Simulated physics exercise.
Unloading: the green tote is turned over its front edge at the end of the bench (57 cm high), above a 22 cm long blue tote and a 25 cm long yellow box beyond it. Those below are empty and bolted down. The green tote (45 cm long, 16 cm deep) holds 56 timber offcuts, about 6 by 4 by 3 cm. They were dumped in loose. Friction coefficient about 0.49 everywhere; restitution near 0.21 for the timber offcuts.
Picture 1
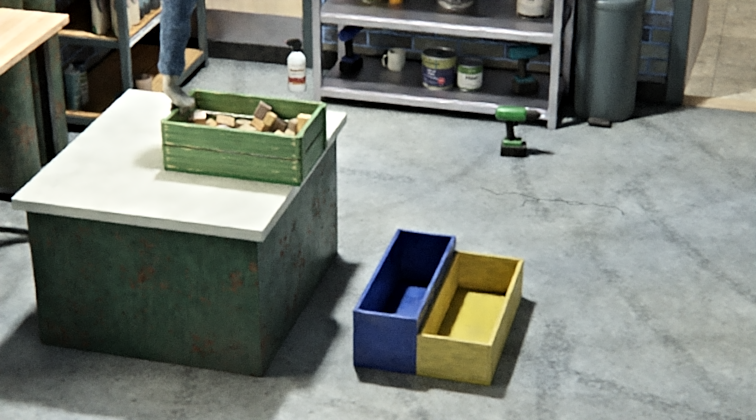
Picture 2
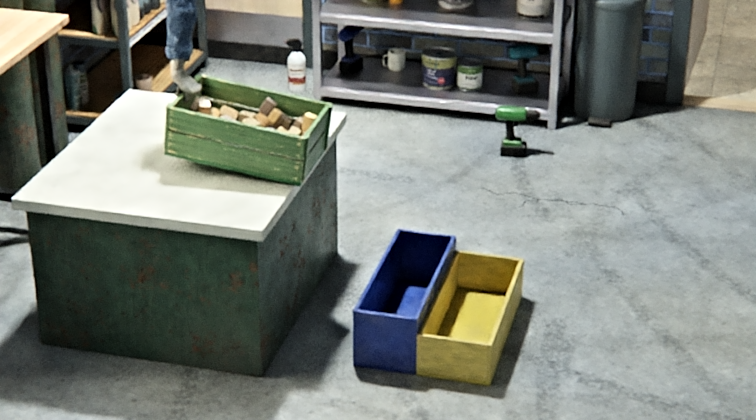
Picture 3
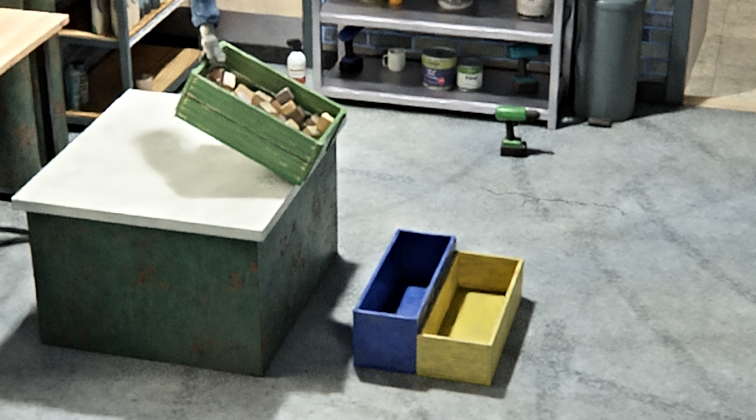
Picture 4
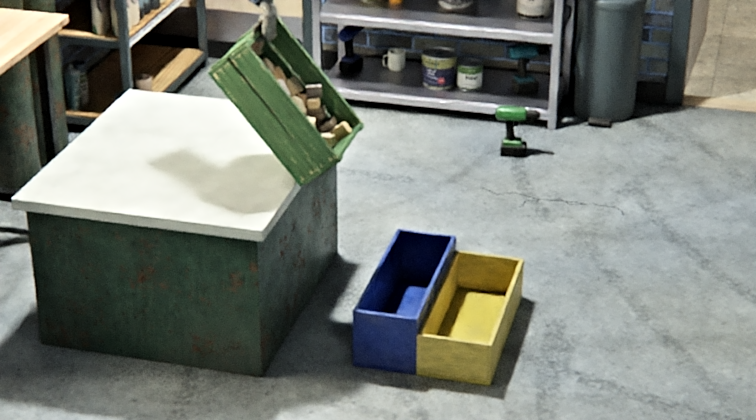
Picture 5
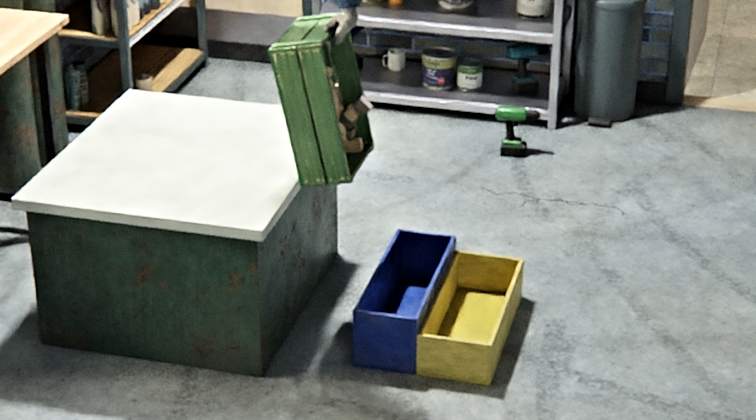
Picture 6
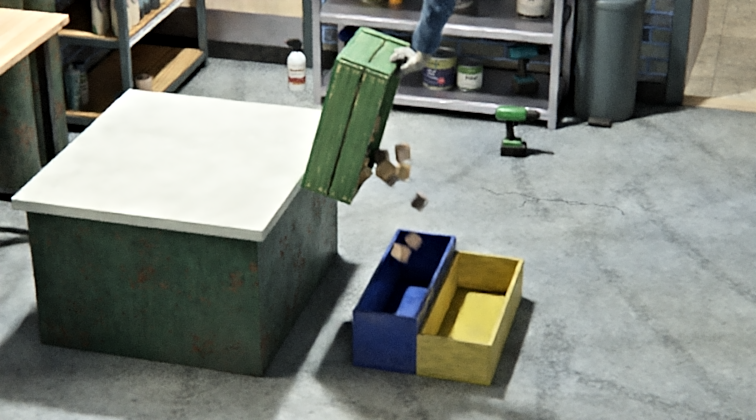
A green crate of wooden blocks sits on the white-topped bench while a gloved hand at its far end lifts and tilts it over the right edge. It turns steeper, past upright, and several blocks drop out above the blue bin, beside the yellow one on the floor.
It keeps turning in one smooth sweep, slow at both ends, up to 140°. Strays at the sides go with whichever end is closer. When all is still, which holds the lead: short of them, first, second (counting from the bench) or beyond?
Look in the first one, the blue tote.
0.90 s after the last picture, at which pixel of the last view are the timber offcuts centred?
At about (408, 315).
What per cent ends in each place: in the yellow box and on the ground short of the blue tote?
About 20 and 10 per cent.
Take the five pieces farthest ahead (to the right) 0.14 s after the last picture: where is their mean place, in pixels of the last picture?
Around (432, 270).
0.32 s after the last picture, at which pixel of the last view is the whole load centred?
Around (398, 228).
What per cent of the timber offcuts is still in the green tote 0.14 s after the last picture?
Some 70 per cent.
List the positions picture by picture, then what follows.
In the first frame (we follow the rim corner now nearest the camera), green tote at (296, 137); blue tote at (413, 318); tilt 0°; nothing out yet.
In the second frame, green tote at (302, 137); tilt 7°.
In the third frame, green tote at (318, 142); tilt 25°.
In the fourth frame, green tote at (337, 156); tilt 50°.
In the fifth frame, green tote at (350, 178); tilt 78°.
In the sixth frame, green tote at (352, 201); blue tote at (413, 318); tilt 105°; 8 out, the lowest offcut at (413, 240).
Then, 0.14 s after the last picture, tilt 120°; 40 still in the green tote, 5 in the blue tote and 11 in the air.
Then, 0.32 s after the last picture, tilt 134°; 15 still in the green tote, 12 in the blue tote, 2 in the yellow box and 27 in the air.
Then, 0.58 s after the last picture, tilt 140°; 37 in the blue tote, 10 in the yellow box, 2 on the ground short of the blue tote and 7 in the air.
Outcome (0.90 s after the last picture), 39 in the blue tote, 10 in the yellow box and 7 on the ground short of the blue tote.
